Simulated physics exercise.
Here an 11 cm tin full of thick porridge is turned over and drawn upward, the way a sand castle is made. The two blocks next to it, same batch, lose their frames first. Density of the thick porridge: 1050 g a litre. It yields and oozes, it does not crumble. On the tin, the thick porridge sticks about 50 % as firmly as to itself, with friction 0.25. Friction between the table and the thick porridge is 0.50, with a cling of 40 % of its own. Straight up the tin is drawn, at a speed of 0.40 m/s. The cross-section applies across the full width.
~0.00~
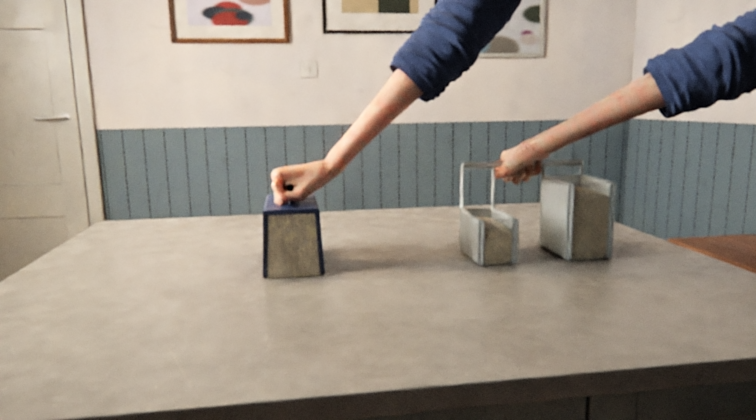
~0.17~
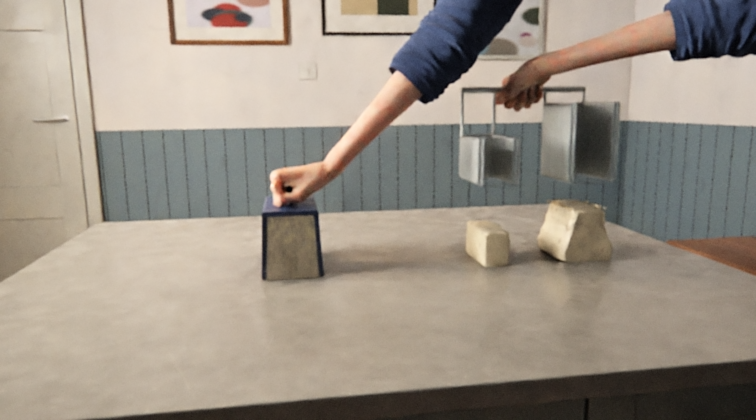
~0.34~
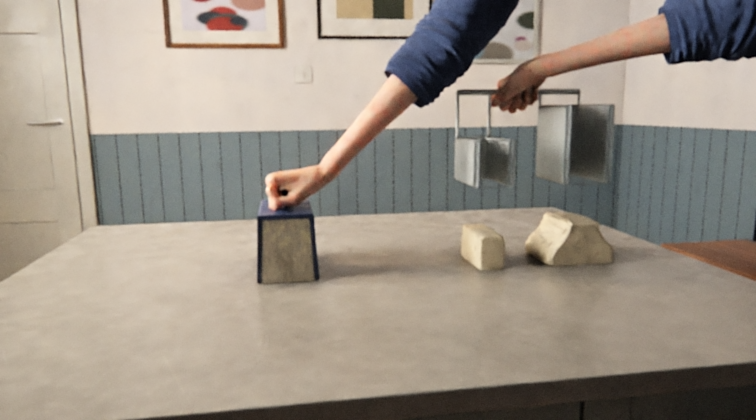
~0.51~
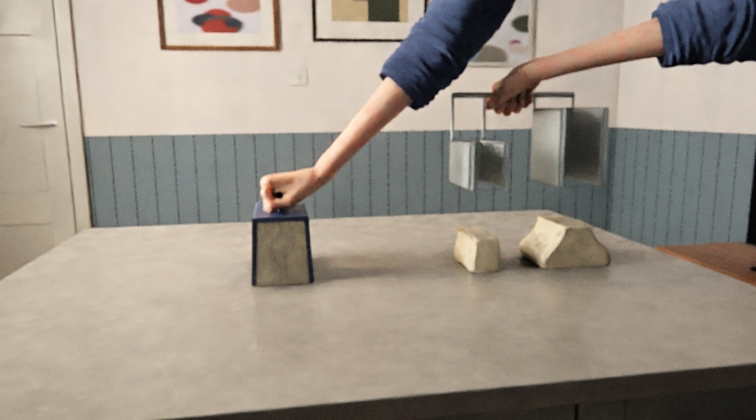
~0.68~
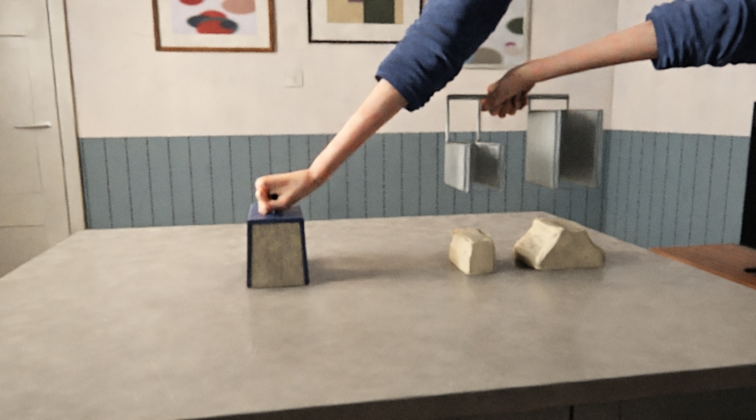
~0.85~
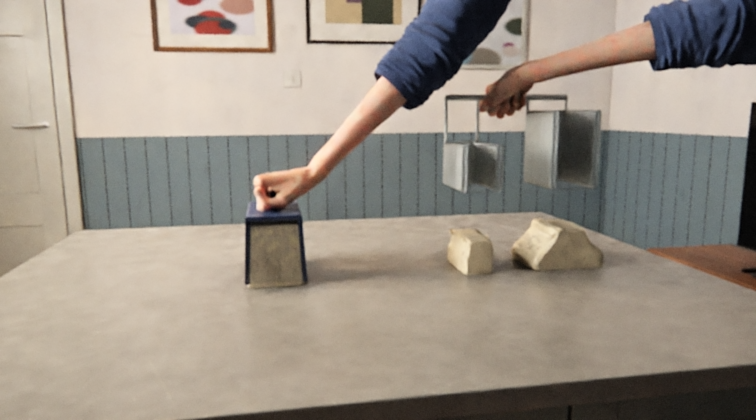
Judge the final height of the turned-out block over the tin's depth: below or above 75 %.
It should end up short of 75 %.
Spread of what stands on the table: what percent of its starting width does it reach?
Near 170 % by the end.
After 1.05 s, the tin is up by 8.0 cm.
After 1.29 s, the tin is up by 18 cm; what stands on the table is 72 % of the tin's depth.
After 1.53 s, the tin is up by 23 cm; what stands on the table is 70 % of the tin's depth.
After 1.77 s, the tin is up by 23 cm; what stands on the table is 69 % of the tin's depth.
After 1.87 s, at the end, the tin is up by 23 cm; what stands on the table is 69 % of the tin's depth.
